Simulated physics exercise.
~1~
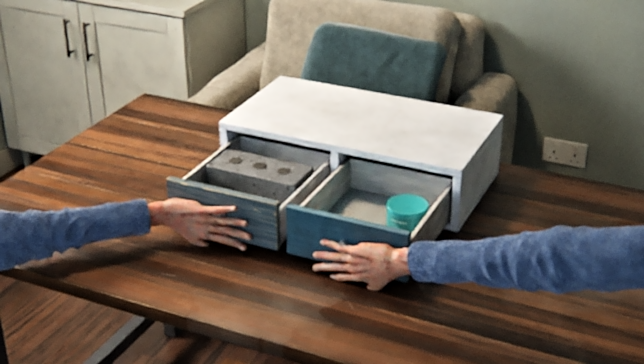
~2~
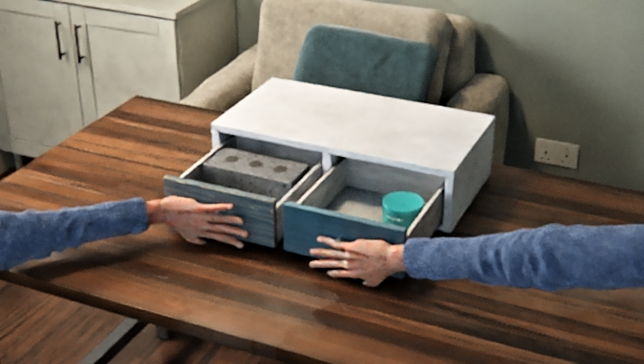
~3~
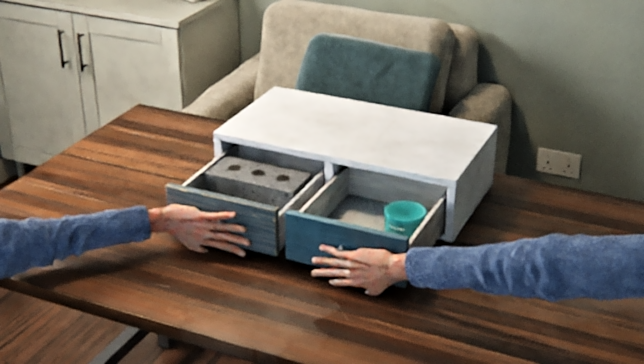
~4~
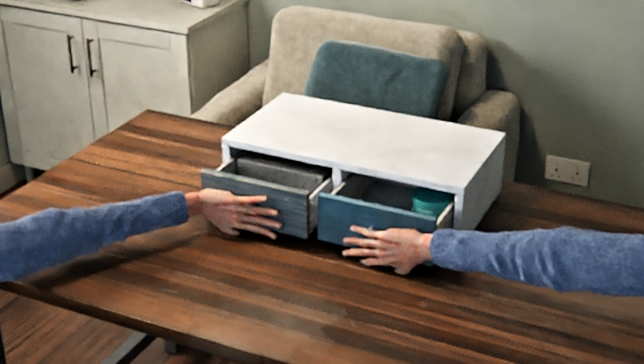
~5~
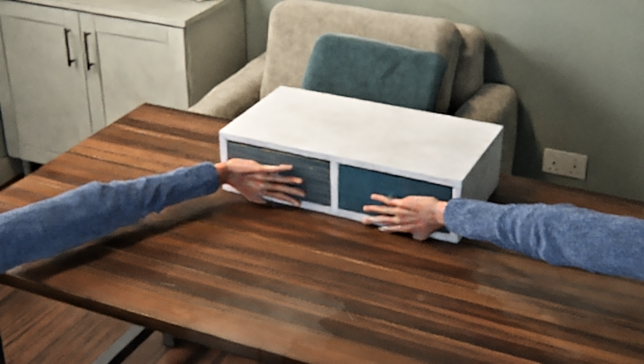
In this clip, a low white cabinet sits on a wooden table with both drawers open, a grey brick in the left and a turquoise tin in the right. Two hands rest on the fronts, then push both drawers in together until they are shut.
